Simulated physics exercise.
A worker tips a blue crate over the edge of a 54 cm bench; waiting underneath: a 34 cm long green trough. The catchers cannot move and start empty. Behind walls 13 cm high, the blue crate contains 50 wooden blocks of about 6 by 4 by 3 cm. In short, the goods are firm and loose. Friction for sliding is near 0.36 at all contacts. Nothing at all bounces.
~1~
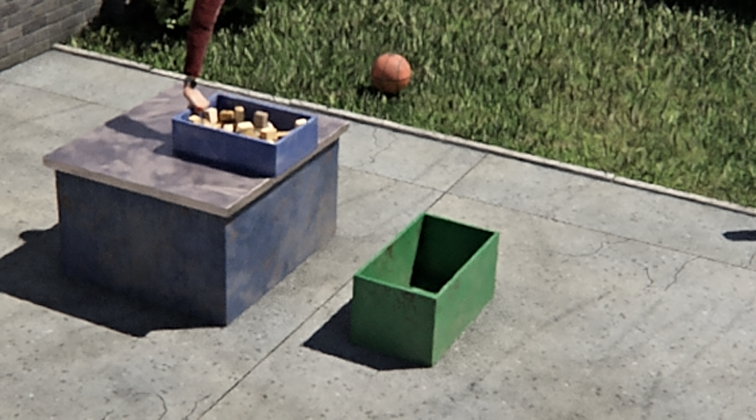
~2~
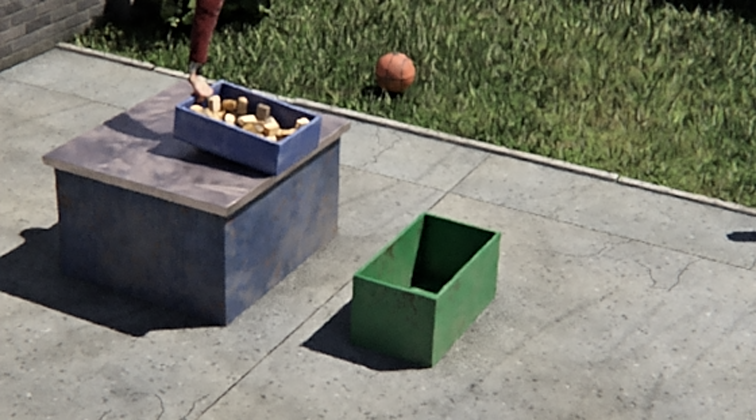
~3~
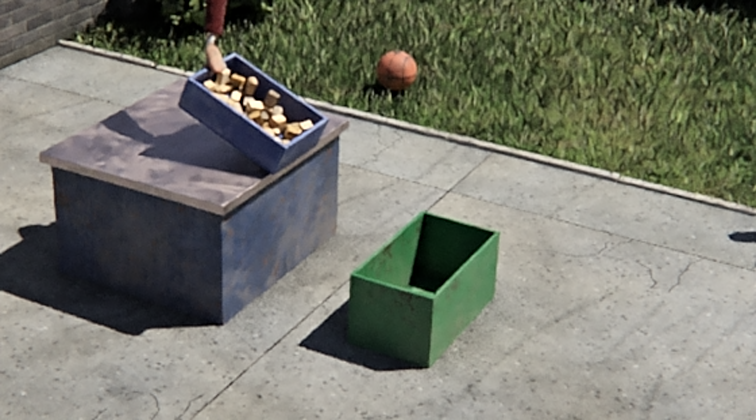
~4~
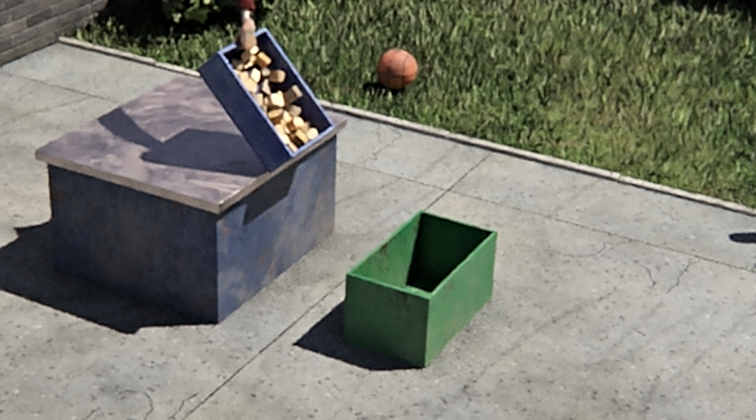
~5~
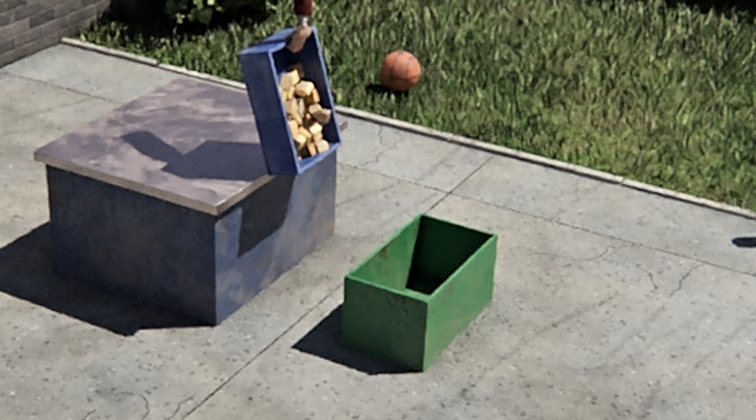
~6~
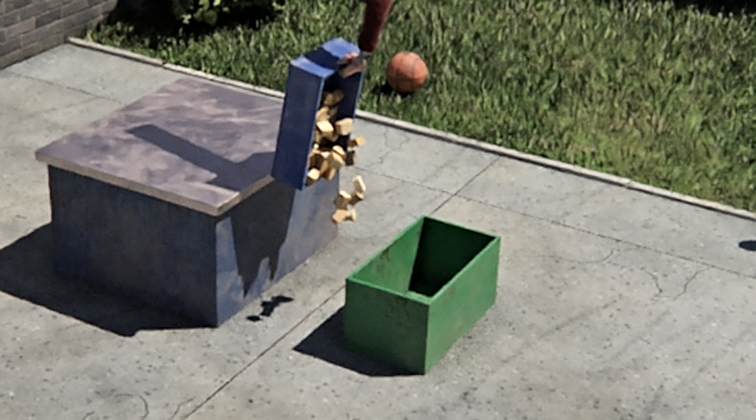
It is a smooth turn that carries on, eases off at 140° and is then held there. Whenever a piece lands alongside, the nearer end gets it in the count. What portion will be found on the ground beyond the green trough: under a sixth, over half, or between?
It's not even one sixth.
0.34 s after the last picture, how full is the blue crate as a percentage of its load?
25 %.
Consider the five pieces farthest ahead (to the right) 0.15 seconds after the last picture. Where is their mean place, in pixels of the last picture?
Mean place: Roughly (368, 290).
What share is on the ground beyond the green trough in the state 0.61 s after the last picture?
I'd say near 0 per cent at that moment.
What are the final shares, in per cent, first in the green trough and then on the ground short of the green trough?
The shares come out near 5 and 95 in a hundred.
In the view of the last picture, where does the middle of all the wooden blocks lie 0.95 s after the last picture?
About (358, 296).
Then, 0.15 s after the last picture, tilt 116°; 36 still in the blue crate, 4 on the ground short of the green trough and 10 in the air.
Then, 0.34 s after the last picture, tilt 132°; 12 still in the blue crate, 13 on the ground short of the green trough and 25 in the air.
Then, 0.61 s after the last picture, tilt 140°; 2 in the green trough, 42 on the ground short of the green trough and 6 in the air.
When it is over (0.95 s after the last picture), 2 in the green trough and 48 on the ground short of the green trough. Asked share, 0 of 50, 0 per cent.
